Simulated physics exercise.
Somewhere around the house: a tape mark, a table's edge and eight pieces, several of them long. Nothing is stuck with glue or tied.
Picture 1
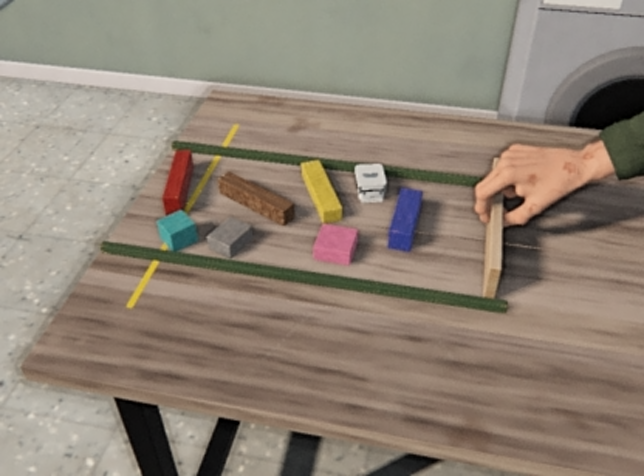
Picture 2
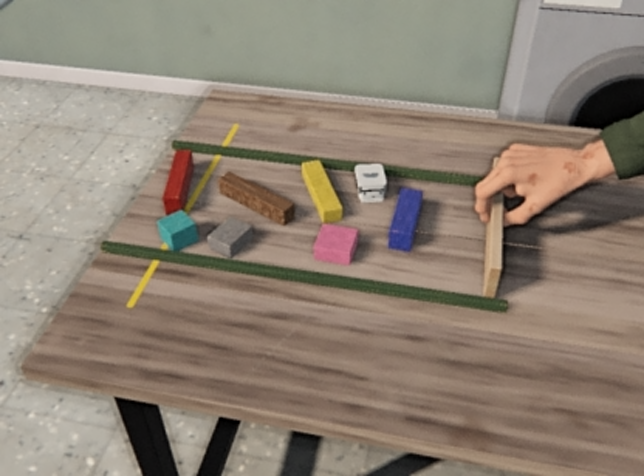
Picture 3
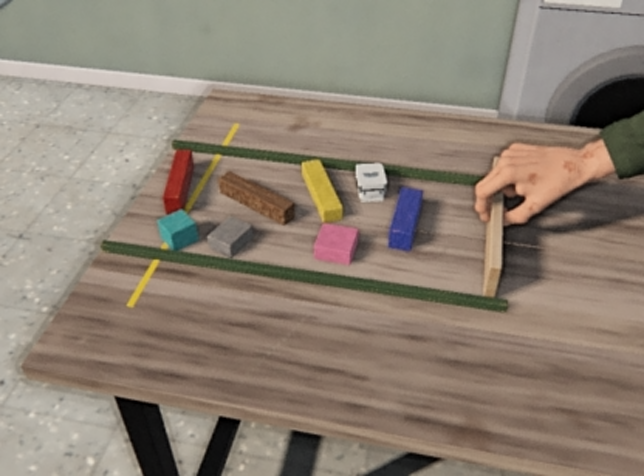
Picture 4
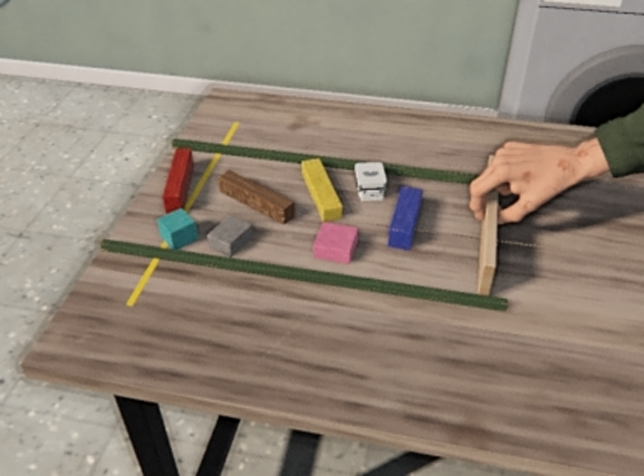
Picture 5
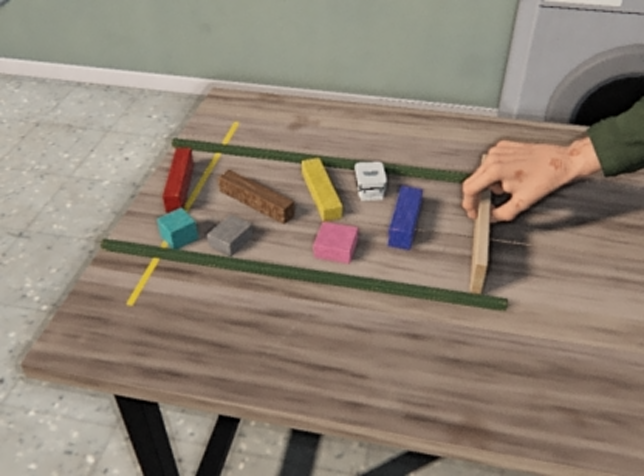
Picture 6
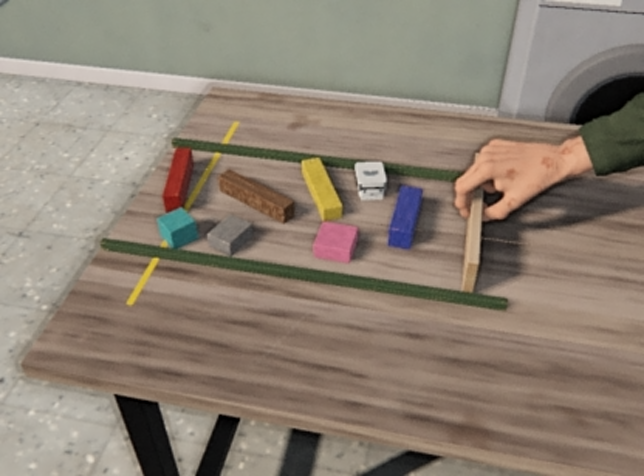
A hand slides a wooden board slightly left between green rails toward scattered, motionless coloured blocks.
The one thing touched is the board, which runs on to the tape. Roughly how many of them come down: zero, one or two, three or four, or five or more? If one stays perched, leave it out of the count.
One or two.
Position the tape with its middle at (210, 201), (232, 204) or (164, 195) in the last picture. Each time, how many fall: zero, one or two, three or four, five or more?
Count per stopping tape, as listed: Zero, zero, more than four.
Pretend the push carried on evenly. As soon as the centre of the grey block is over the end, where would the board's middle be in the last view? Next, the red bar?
Near (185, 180), then near (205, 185).
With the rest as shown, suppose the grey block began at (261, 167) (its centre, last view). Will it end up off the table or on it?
The grey block plunges.
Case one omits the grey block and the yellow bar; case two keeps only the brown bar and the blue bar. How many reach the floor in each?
I'd say 0 the first time and 1 the second time.
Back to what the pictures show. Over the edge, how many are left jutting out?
That comes to 2 of them.
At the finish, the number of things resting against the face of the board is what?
Result: 3 in all.
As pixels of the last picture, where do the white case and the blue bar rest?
Final positions: Near (199, 157); near (182, 188).
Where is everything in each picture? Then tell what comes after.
In the first frame, red bar (179, 182); turquoise block (178, 231); grey block (230, 237); board (494, 225); tape (192, 201).
In the second frame, turquoise block (178, 231); pink block (336, 245).
In the third frame, grey block (231, 237); brown bar (256, 198).
In the fourth frame, red bar (179, 180); white case (370, 182).
In the fifth frame, turquoise block (178, 229); blue bar (406, 217).
In the sixth frame, red bar (179, 179); turquoise block (178, 229); grey block (231, 235); board (475, 219); tape (192, 198).
Soon after, none off yet; red bar at rest near (179, 179); turquoise block at rest near (178, 229); grey block at rest near (231, 235).
After that, none off yet; red bar at rest near (178, 179); turquoise block moving near (170, 228); grey block displaced about its own width near (206, 231).
In the end, the number that fall off is one or two; gone, turquoise block and red bar.
